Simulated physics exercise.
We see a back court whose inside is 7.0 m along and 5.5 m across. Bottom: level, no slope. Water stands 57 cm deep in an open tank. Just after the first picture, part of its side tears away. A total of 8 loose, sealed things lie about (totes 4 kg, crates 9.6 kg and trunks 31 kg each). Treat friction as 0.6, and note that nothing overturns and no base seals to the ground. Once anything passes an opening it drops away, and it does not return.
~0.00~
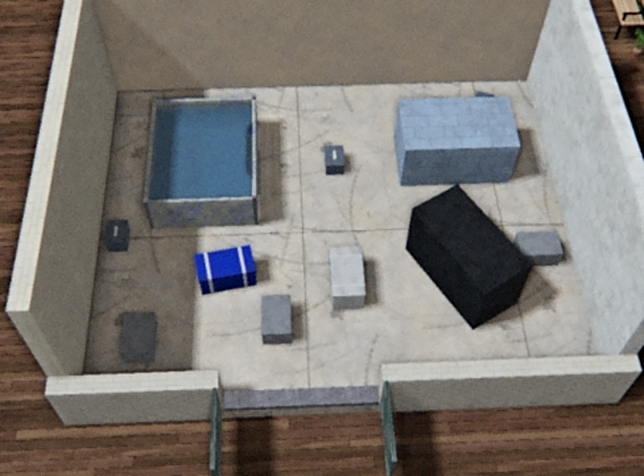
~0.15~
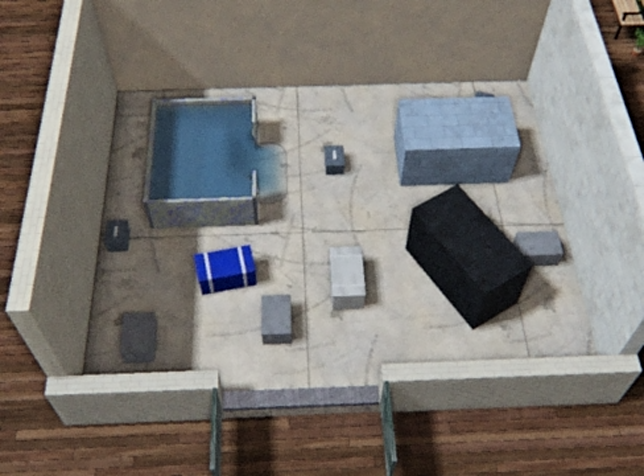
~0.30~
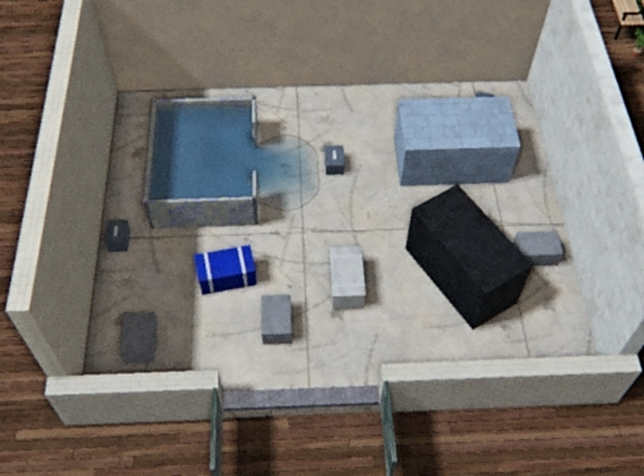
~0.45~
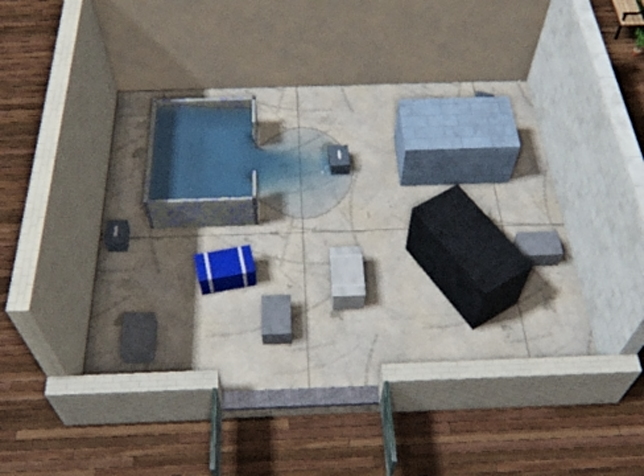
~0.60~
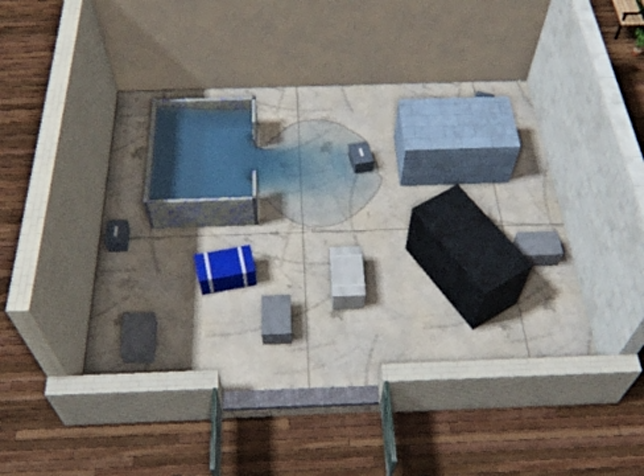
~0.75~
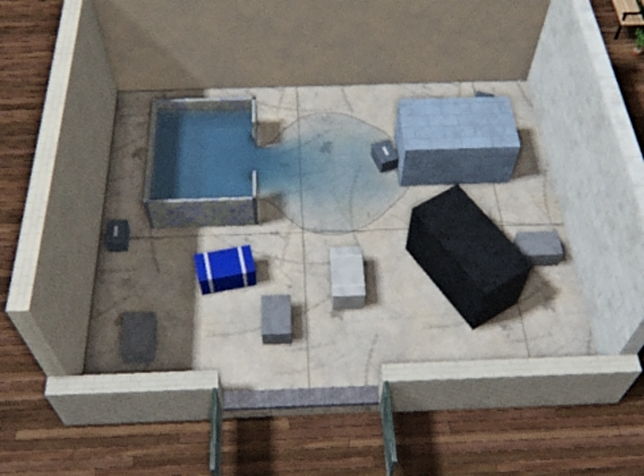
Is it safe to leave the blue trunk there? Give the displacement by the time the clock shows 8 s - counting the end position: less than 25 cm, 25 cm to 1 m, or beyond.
Result: Near standstill.
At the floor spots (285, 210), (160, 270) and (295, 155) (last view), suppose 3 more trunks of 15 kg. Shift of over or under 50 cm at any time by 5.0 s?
Lab note - in order: Above threshold / below threshold / above threshold.
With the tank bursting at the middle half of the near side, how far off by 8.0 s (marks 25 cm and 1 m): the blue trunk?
The blue trunk is swept away.
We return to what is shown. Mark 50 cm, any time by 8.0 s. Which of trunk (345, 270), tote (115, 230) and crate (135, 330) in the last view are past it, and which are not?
First one stayed inside, second one stayed inside, third one stayed inside.
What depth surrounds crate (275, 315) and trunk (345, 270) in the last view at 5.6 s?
Around 1 cm and 3 cm.
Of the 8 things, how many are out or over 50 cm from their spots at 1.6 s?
By my reckoning, 1.
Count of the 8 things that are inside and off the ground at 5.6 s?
3 of them.
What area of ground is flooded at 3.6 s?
Somewhere about 21 m2, give or take.
After 1.6 s the blue trunk is near (225, 263), 0.0 m from its start, aground; 0 of 8 are out; 1 afloat.
After 3.6 s the blue trunk is near (225, 263), 0.0 m from its start, aground; 0 of 8 are out; 2 afloat.
After 5.6 s the blue trunk is near (225, 263), 0.0 m from its start, aground; 0 of 8 are out; 3 afloat.
After 8.0 s the blue trunk is near (225, 263), 0.0 m from its start, aground; 0 of 8 are out; 3 afloat.
